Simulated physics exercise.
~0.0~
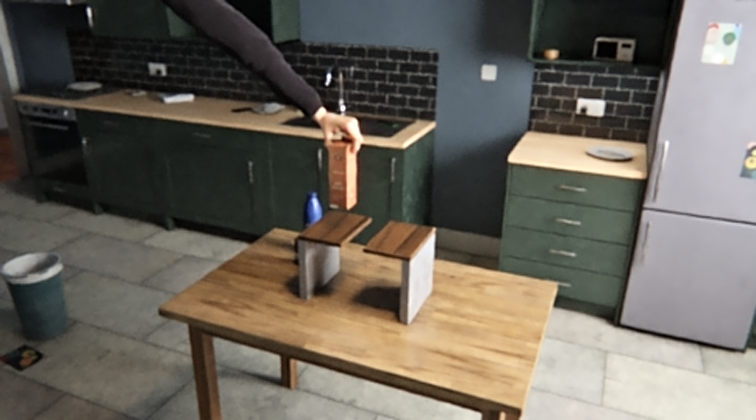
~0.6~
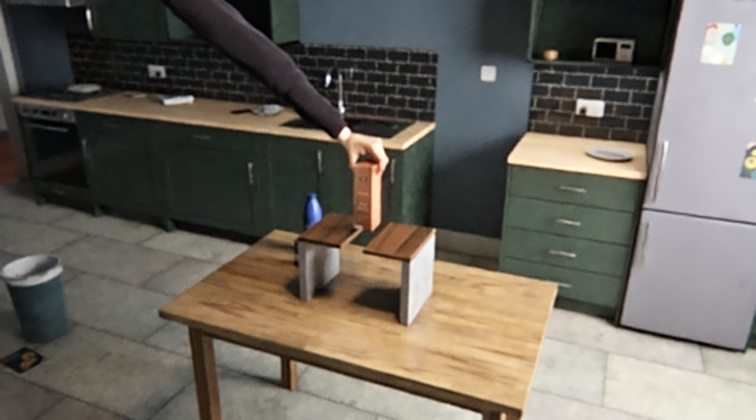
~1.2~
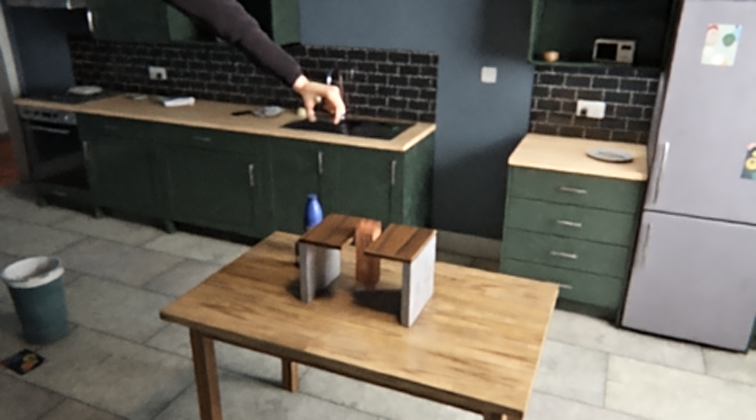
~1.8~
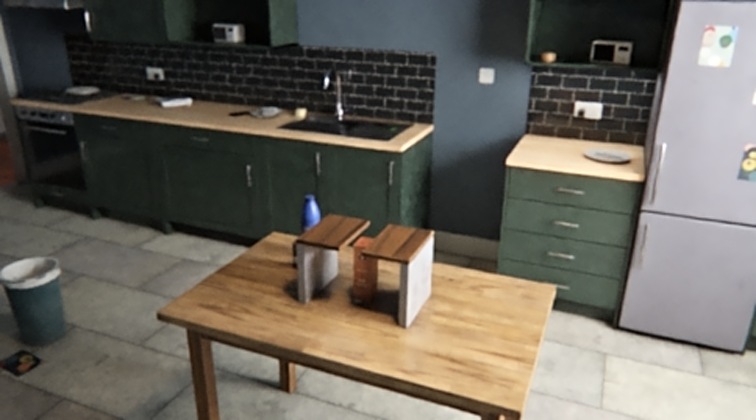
A hand lowered an upright orange carton toward the gap between two wooden-topped ledges on a kitchen table, shifted it right and let go, and it dropped through to stand on the table between them, near a blue bottle that never moved.
